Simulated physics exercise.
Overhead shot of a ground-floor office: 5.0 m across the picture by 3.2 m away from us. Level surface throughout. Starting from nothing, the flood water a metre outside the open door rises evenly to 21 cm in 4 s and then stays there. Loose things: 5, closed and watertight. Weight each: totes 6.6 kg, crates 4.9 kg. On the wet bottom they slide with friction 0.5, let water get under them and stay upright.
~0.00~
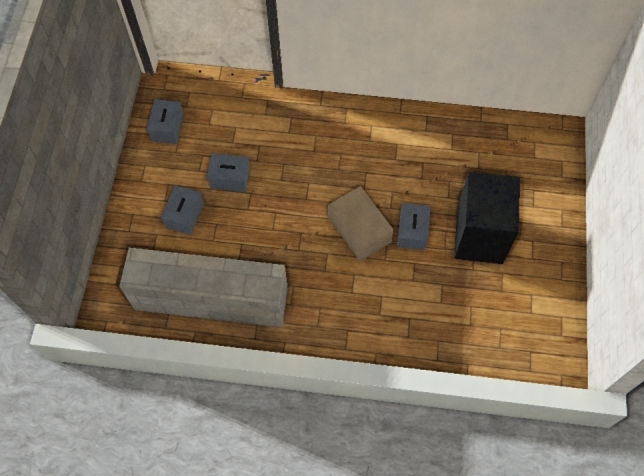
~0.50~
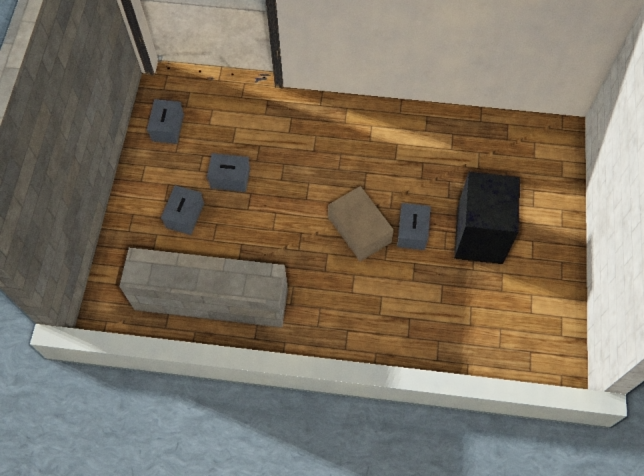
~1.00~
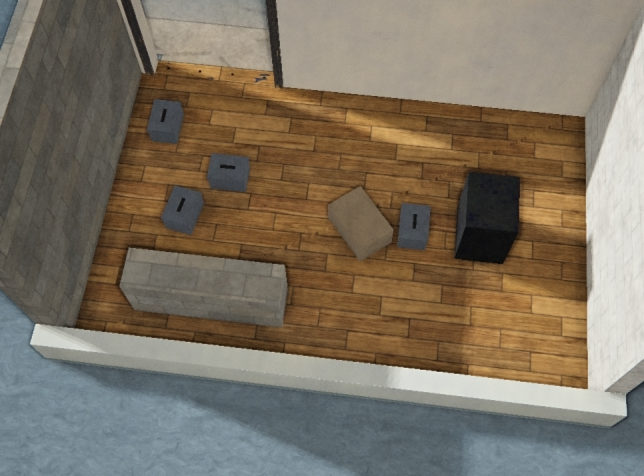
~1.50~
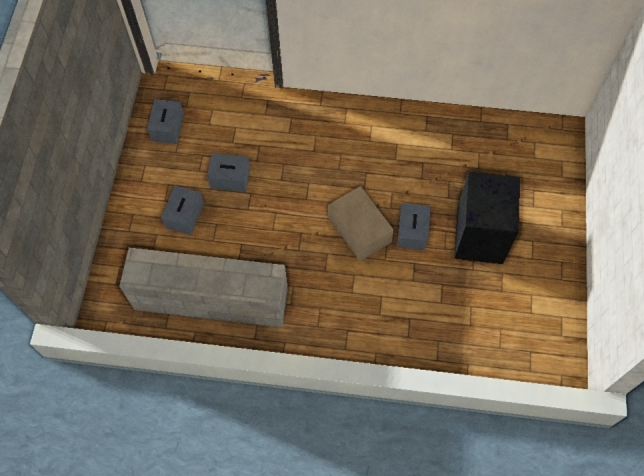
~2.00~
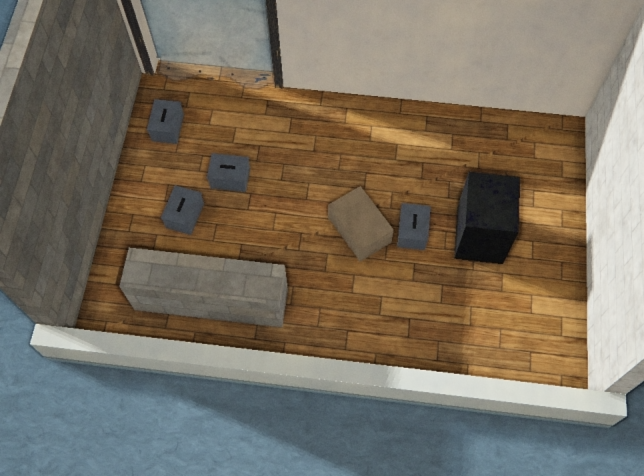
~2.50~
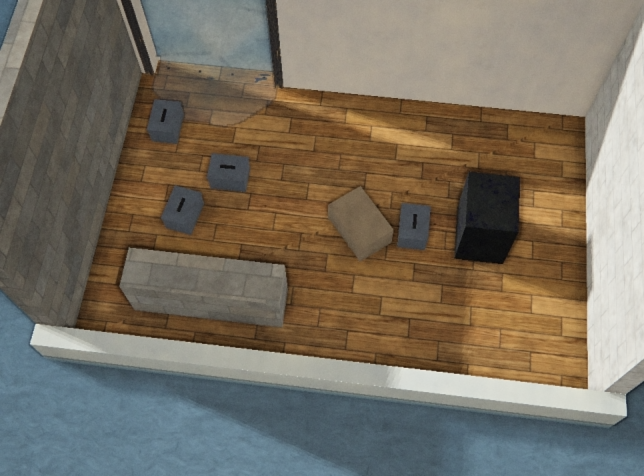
Water spreading over the ground outside an office and just entering through the doorway onto the wooden floor, the furniture staying still.
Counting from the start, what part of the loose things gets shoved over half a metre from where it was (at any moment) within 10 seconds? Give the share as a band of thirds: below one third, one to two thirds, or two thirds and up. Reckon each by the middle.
It ends up in the highest band.
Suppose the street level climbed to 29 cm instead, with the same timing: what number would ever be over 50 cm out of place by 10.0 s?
The answer would then be 5.
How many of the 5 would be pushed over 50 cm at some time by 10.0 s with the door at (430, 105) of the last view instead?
Then the count would be 3.
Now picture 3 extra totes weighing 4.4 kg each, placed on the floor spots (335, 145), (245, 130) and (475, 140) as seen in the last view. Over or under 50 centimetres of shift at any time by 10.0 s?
So the first ends up below the threshold, the second past the threshold, the third below the threshold.
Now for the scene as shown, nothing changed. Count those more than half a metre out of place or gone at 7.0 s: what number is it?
It comes to 3.
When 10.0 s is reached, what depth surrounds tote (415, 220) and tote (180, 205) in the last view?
I'd put it at 4 cm and 8 cm respectively.
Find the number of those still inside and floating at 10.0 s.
Count at that moment: 4.
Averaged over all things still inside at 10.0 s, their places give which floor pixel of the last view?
I'd put it close to (488, 274) in the last view.
After 3.5 s 0 of 5 are over 50 cm from their spots; 0 afloat.
After 4.5 s 2 of 5 are over 50 cm from their spots; 0 afloat.
After 7.0 s 3 of 5 are over 50 cm from their spots; 3 afloat.
After 10.0 s 4 of 5 are over 50 cm from their spots, and 4 have been at some point; 4 afloat.
